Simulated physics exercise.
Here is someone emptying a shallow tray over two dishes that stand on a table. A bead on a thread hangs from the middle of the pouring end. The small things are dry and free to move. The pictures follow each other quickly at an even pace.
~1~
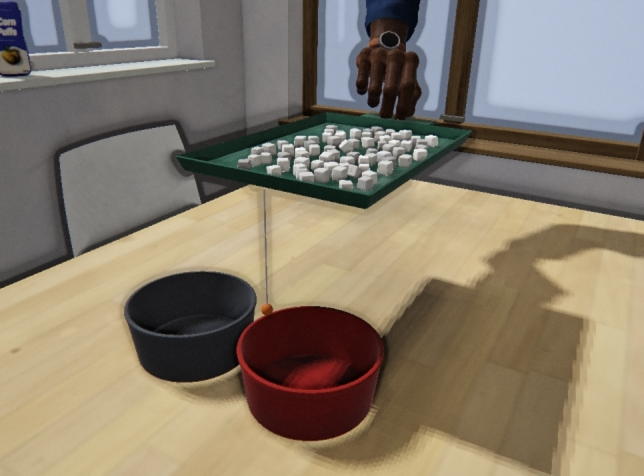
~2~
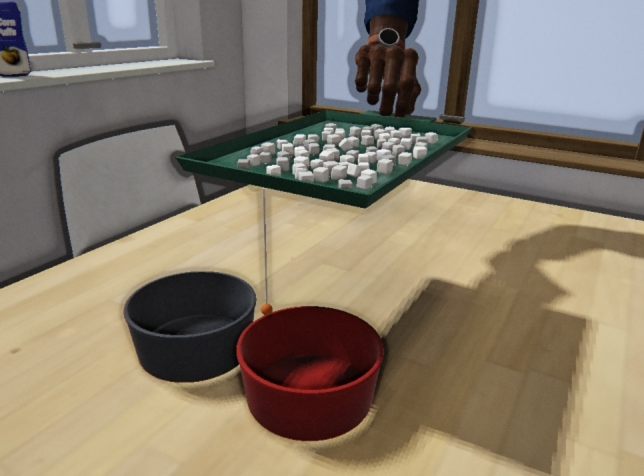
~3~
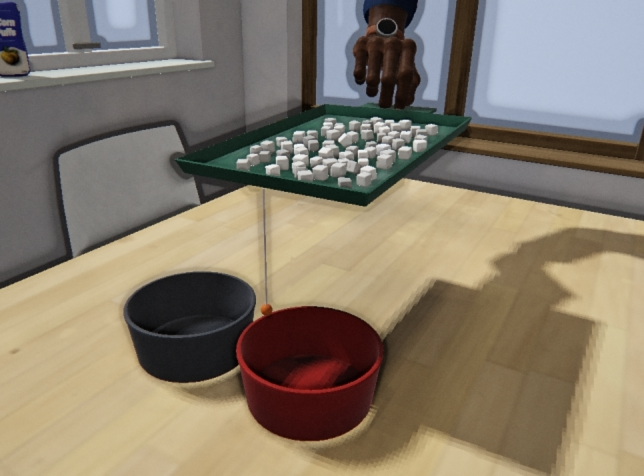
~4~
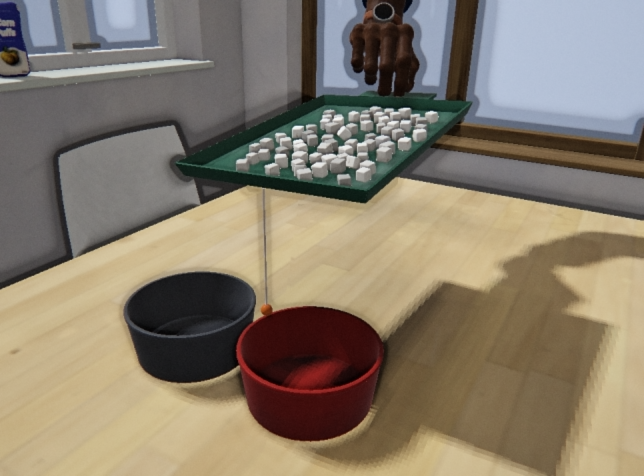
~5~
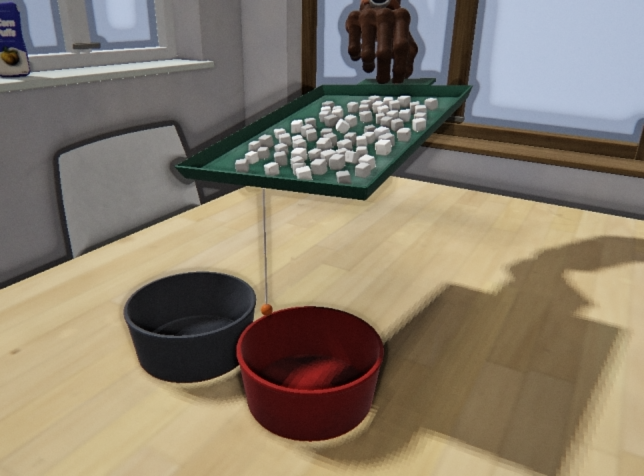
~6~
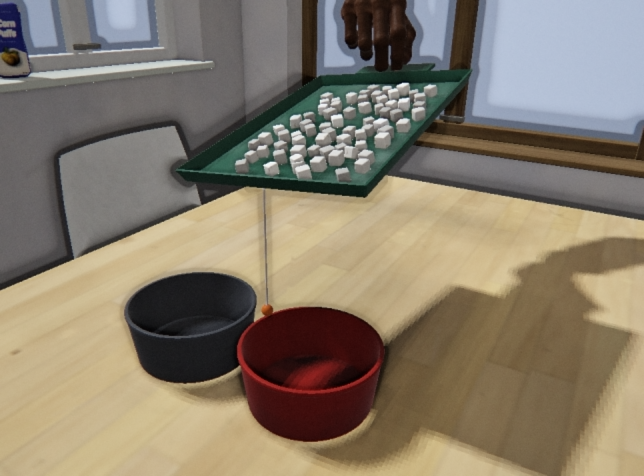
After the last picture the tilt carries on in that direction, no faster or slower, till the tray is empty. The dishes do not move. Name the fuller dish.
The left-hand dish gets more.
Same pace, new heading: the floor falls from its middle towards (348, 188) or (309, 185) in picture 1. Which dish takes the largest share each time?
First the dish on the right, then the right dish.
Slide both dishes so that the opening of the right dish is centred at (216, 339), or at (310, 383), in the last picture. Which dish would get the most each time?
One: The dish on the right. Two: The dish on the left.
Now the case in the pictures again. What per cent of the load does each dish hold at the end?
Left dish near 90 in a hundred; right dish near 0.
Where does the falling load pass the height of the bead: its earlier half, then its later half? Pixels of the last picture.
Early half (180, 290), late half (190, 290).
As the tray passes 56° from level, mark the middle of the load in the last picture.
Near (231, 157).
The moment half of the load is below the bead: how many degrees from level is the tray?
At about 95°.
Shortly afterwards, tray tipped steeply; all but a few on the tray; a little in the left dish; a little in the air.
Next, tray tipped right over; near half on the tray; near a quarter in the left dish; near a quarter in the air.
Some moments later, tray tipped past a quarter turn; all but a few in the left dish; a little outside both.
In the end, tray tipped past a quarter turn; none at all in the right dish; all but a few in the left dish; a little outside both.
